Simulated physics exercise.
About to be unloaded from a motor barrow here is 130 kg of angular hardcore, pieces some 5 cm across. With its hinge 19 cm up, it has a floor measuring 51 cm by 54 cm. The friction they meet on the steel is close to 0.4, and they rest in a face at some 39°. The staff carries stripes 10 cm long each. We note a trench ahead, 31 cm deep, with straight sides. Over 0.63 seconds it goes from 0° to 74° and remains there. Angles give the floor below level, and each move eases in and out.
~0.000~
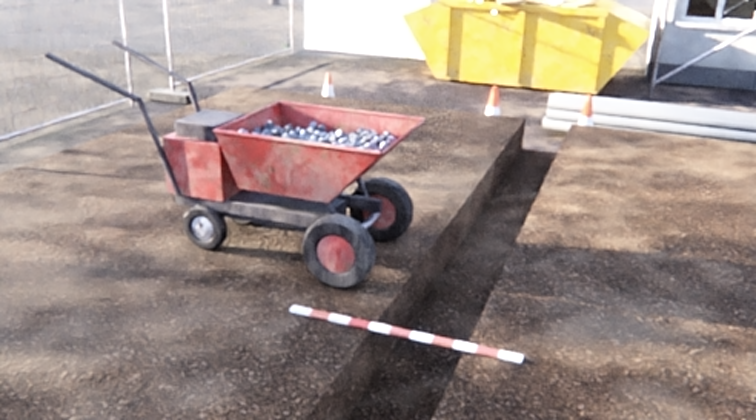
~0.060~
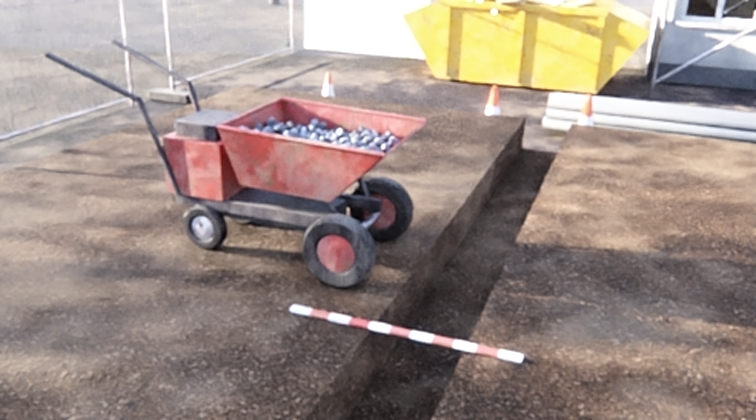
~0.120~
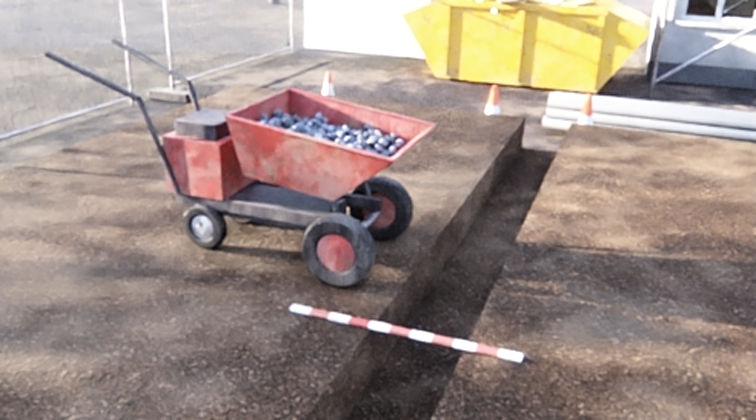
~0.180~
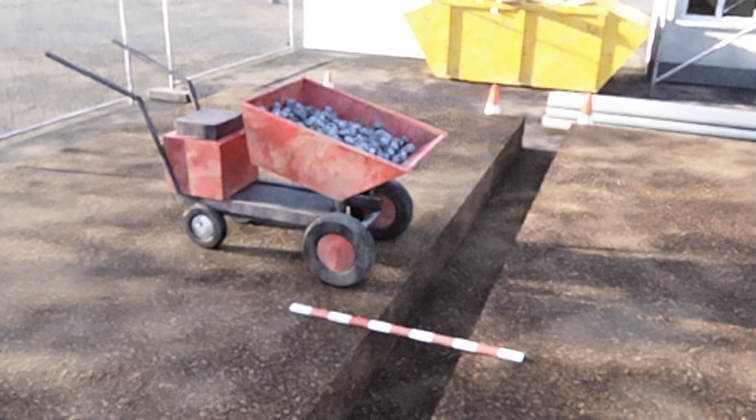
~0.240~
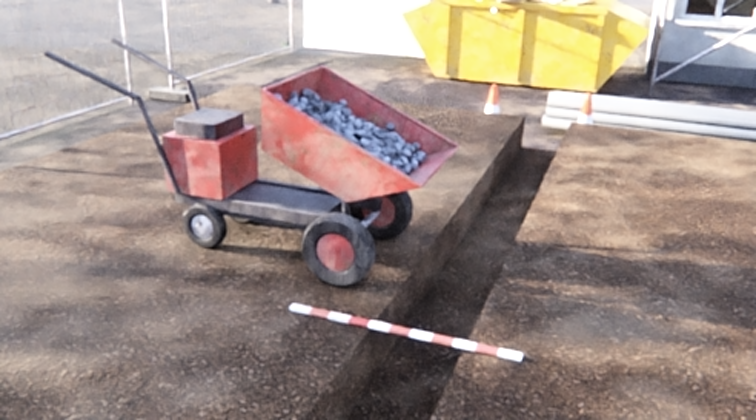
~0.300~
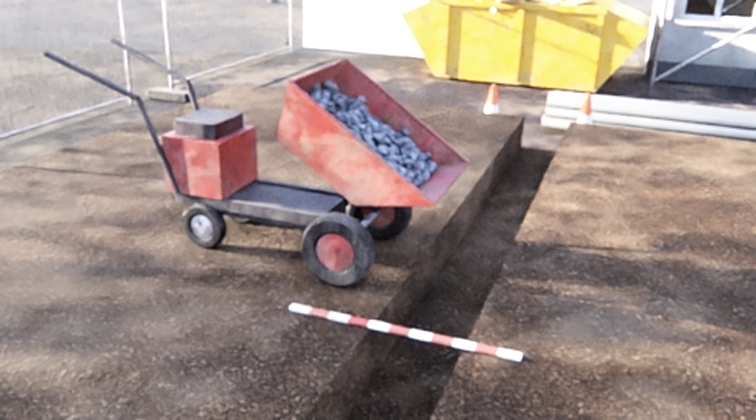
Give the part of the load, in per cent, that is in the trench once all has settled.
Close to 41 in a hundred.
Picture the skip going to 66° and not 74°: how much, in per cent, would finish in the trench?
Trench share: Approx. 45%.
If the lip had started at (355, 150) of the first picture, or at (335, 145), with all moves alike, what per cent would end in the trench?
Roughly 70 in a hundred from the first, 90 in a hundred from the second.
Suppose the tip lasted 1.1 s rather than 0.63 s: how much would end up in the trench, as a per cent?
That works out at about 60 in a hundred.
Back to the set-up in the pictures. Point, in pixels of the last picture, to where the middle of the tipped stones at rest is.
Somewhere around (514, 286) in the last picture.
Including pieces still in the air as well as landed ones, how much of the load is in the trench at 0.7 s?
10 per cent, give or take.
After 0.5 s the floor is at 62°; 100 % in the skip; the foremost stones are at (453, 226).
After 0.7 s the floor is at 74°; 71 % in the skip, 11 % in the trench, 18 % past the trench; the foremost stones are at (525, 290).
After 1.1 s the floor is at 74°; 9 % in the skip, 30 % in the trench, 61 % past the trench; the foremost stones are at (701, 313).
After 3.0 s the floor is at 74°; 0 % in the skip, 41 % in the trench, 59 % past the trench; the foremost stones are past the picture's edge.
